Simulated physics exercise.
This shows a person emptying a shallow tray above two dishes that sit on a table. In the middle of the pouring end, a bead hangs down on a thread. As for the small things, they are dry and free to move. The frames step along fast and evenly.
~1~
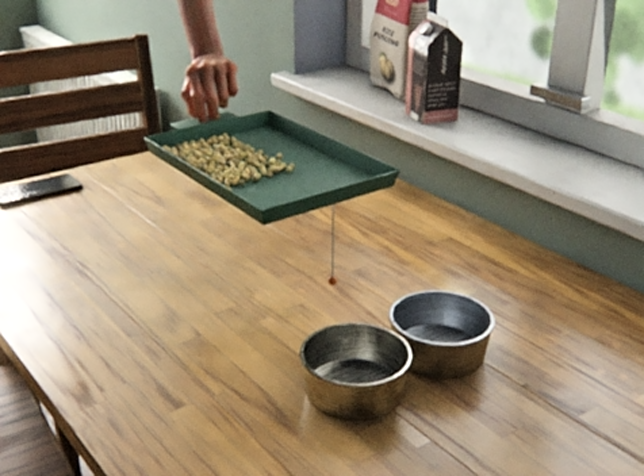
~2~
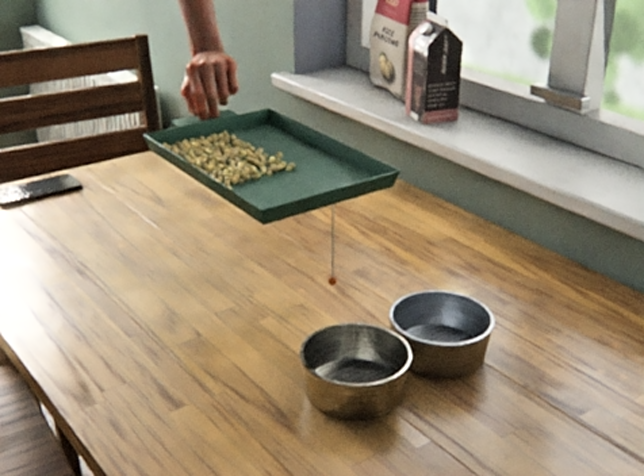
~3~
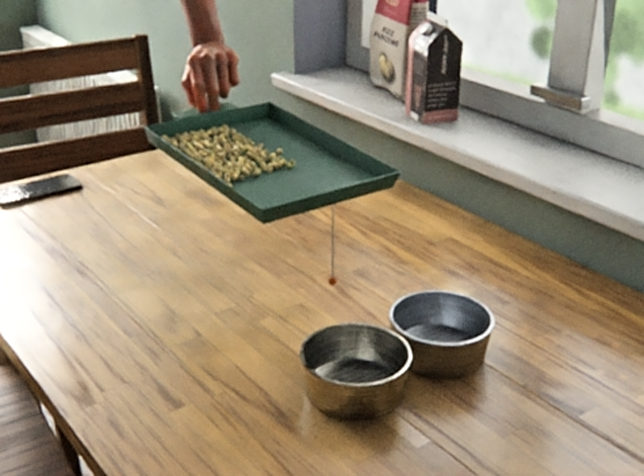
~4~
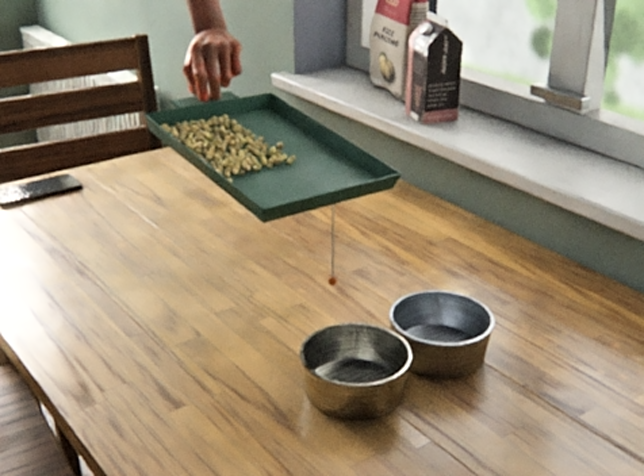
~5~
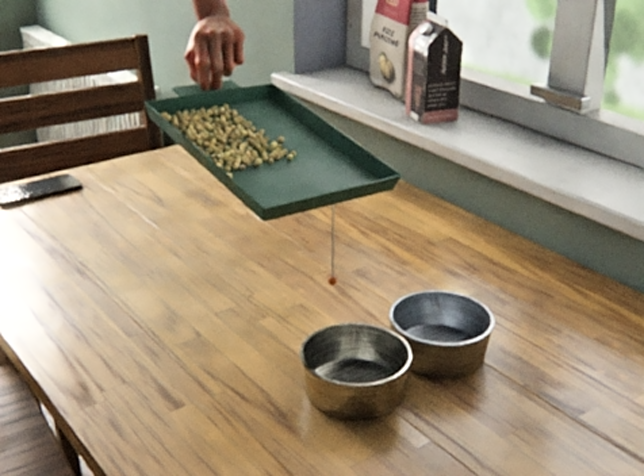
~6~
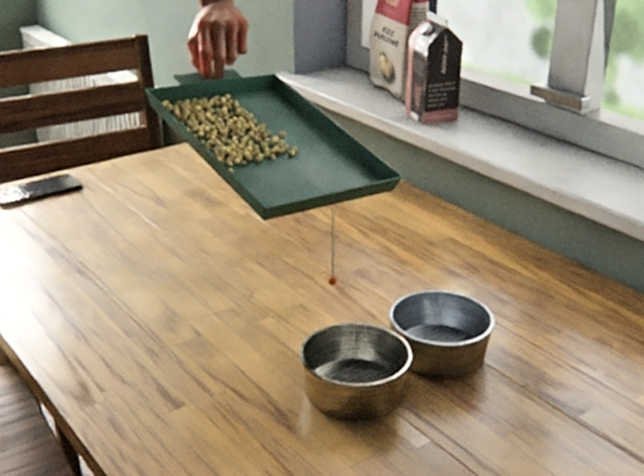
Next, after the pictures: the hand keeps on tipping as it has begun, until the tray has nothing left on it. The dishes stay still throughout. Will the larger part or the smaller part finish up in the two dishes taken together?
The smaller part does.
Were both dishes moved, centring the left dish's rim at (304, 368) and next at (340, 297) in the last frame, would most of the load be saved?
In the first position shy of half, in the second past half.
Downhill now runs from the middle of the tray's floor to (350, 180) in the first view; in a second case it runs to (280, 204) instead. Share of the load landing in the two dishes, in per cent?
Somewhere close to 0 % the first time, 0 % the second.
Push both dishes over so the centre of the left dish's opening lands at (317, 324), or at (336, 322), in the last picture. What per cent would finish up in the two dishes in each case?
The first position comes out at 100 per cent, the other at 100 per cent.
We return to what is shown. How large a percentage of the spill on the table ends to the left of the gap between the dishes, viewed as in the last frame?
My estimate is some 60 per cent.
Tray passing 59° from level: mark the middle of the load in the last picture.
Close to (360, 191).
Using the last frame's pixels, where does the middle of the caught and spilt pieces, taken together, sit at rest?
Close to (396, 324).
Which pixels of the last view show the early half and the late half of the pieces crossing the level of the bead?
Initially about (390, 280); subsequently about (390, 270).
Just after the last frame, tray tipped steeply; the larger part on the tray; just a few in the right dish; about a tenth outside both; just a few in the air.
A moment on, tray tipped right over; roughly half on the tray; just a few in the left dish; just a few in the right dish; roughly a quarter outside both; roughly a quarter in the air.
Further on, tray tipped past a quarter turn; just a few in the left dish; about a tenth in the right dish; almost all outside both.
When it is over, tray tipped past a quarter turn; just a few in the left dish; about a tenth in the right dish; almost all outside both.
